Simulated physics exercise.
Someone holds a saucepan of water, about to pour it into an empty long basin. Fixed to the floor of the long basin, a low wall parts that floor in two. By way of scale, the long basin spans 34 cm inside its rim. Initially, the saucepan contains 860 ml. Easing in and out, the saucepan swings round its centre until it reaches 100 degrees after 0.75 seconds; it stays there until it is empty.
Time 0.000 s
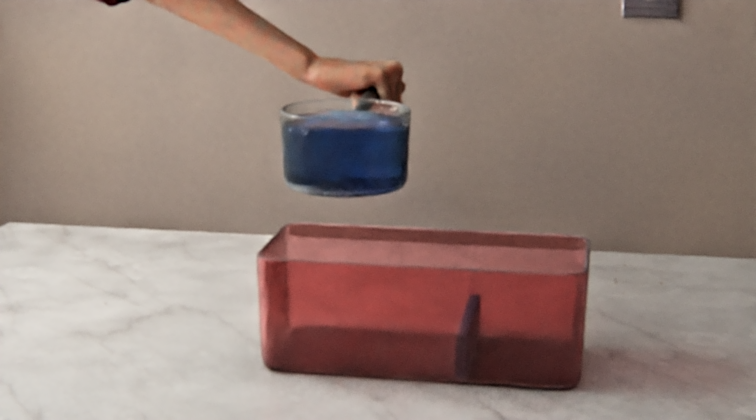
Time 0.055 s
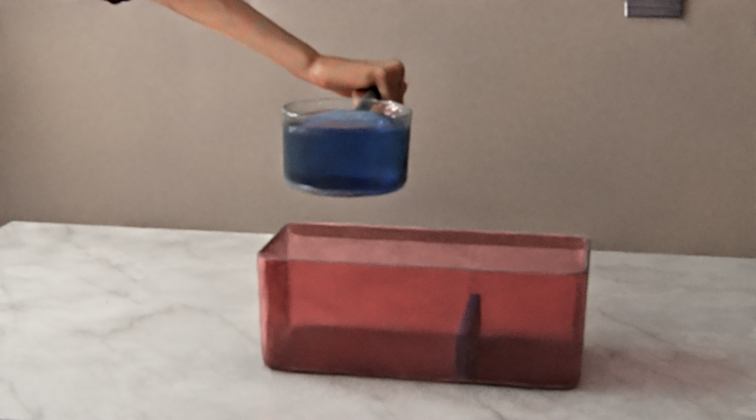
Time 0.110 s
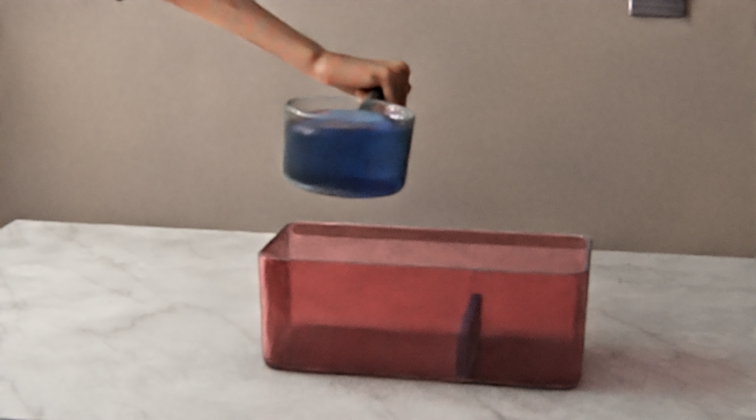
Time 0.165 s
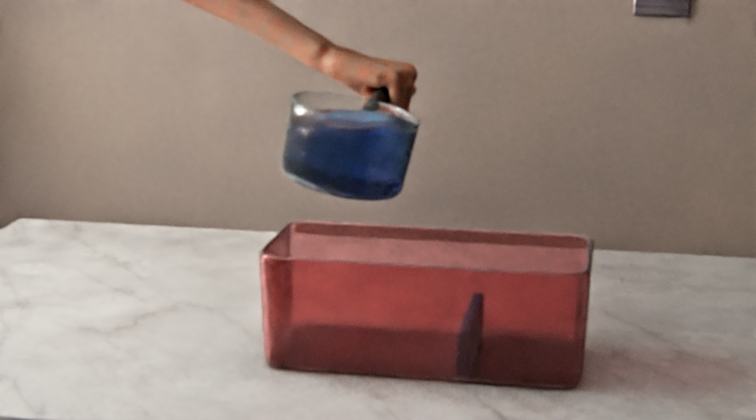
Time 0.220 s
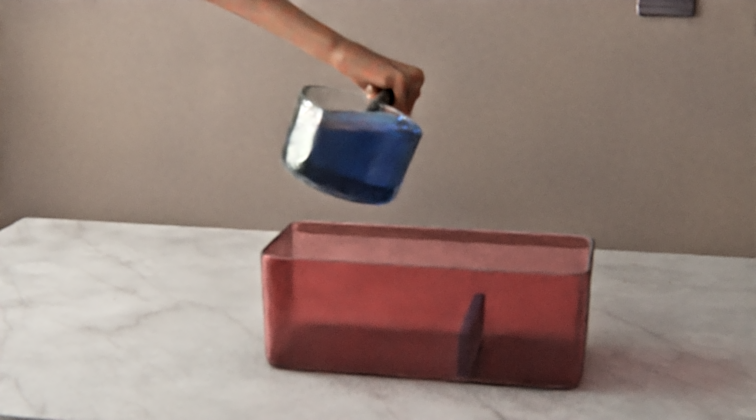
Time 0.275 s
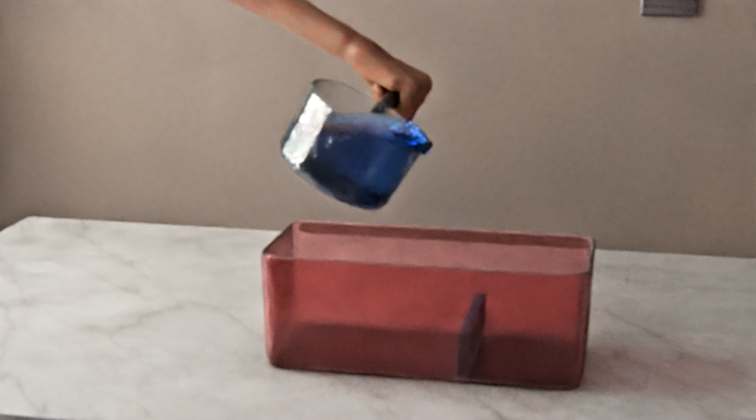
A hand tilting a clear saucepan of blue water rightward above a red-tinted long basin until the water reaches its lip.
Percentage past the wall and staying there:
40 percent.
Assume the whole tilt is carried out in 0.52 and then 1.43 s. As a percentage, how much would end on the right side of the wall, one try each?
25 and 55 %.
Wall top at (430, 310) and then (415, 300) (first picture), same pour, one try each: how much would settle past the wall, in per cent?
The first try gives 85 percent and the second 95 percent.
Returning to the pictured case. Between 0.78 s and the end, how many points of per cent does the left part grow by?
14 %.
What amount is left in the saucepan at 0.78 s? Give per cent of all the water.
About 10 percent.
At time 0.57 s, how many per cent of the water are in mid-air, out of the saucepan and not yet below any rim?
I'd put it at about 30 percent.
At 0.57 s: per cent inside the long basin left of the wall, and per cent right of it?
Roughly 12 sits left and 20 sits right.
After 0.57 s the tilt is 86° and 39 per cent is still to pour, 13 is left of the wall and 19 right of it.
After 0.78 s the tilt is 100° and 9 per cent is still to pour, 45 is left of the wall and 41 right of it.
After 1.01 s the tilt is 100° and 2 per cent is still to pour, 55 is left of the wall and 39 right of it.
After 1.25 s the tilt is 100° and 0 per cent is still to pour, 58 is left of the wall and 40 right of it.
In the end 59 per cent lies left of the wall, 40 right of it and 2 outside.
